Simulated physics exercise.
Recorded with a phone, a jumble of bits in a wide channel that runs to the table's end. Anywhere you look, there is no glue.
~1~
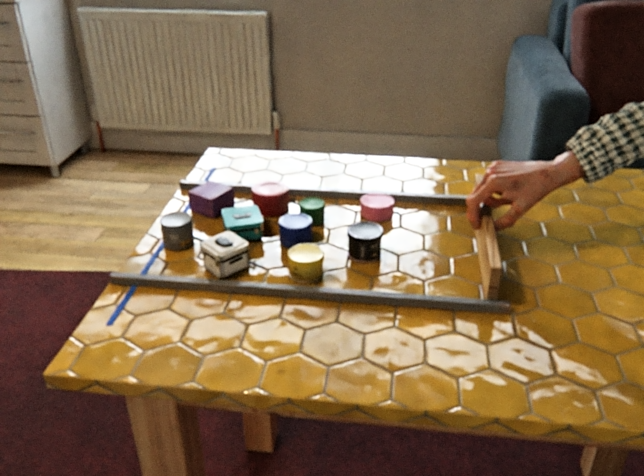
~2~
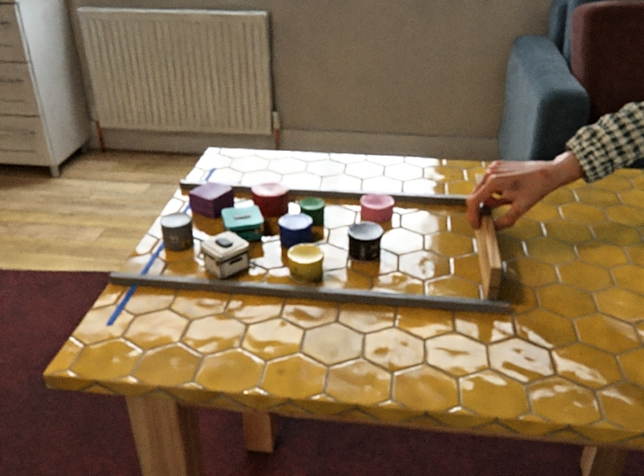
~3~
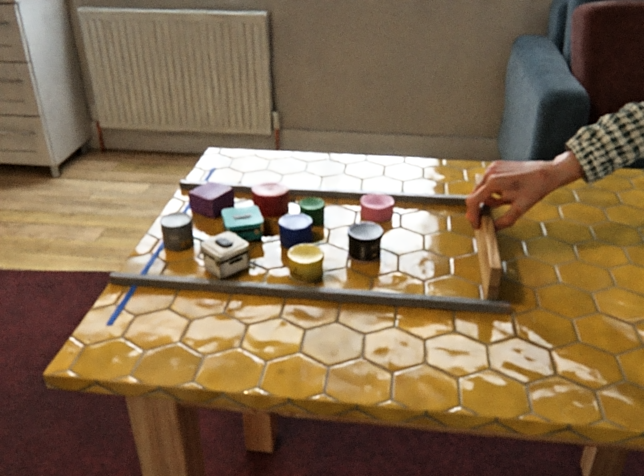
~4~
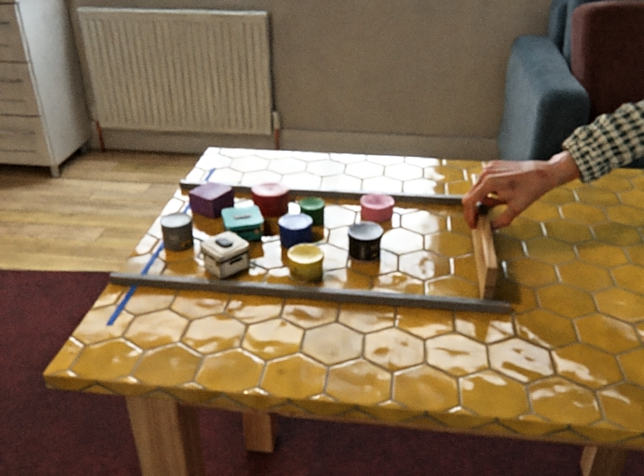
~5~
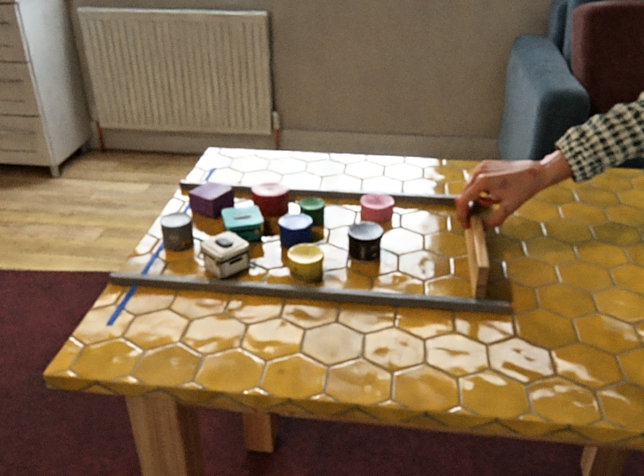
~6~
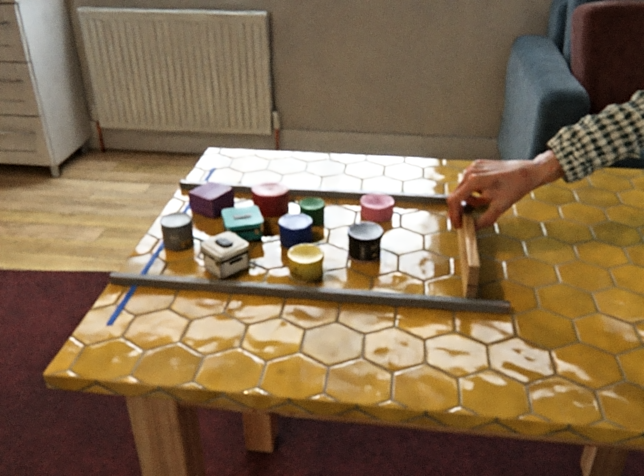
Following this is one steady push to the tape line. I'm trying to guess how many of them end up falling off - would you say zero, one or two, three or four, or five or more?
Basically the losses over the end count five or more in this one.
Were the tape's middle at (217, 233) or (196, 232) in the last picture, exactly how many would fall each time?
It comes to 1, then 2.
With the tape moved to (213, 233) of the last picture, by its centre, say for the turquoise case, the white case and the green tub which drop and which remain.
The turquoise case is still there; as for the white case, it is still there; and the green tub is still there.
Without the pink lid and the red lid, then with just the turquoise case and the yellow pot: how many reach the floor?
The counts: 3 and 3.
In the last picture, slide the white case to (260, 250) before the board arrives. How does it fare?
From that start the object does not stay.
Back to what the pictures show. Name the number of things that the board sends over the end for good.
Counted up, you get 5.
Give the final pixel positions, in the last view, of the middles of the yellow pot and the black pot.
Listed as asked: First (131, 255), and then (145, 232).
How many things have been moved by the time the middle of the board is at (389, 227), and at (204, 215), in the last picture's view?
So far 1, and 10 at the second.
Soon after, none off yet; grey tub at rest near (177, 231); purple block at rest near (212, 199); white case at rest near (225, 255).
In the end, the number that fall off is five or more; gone, red lid, turquoise case, white case, purple block and grey tub.
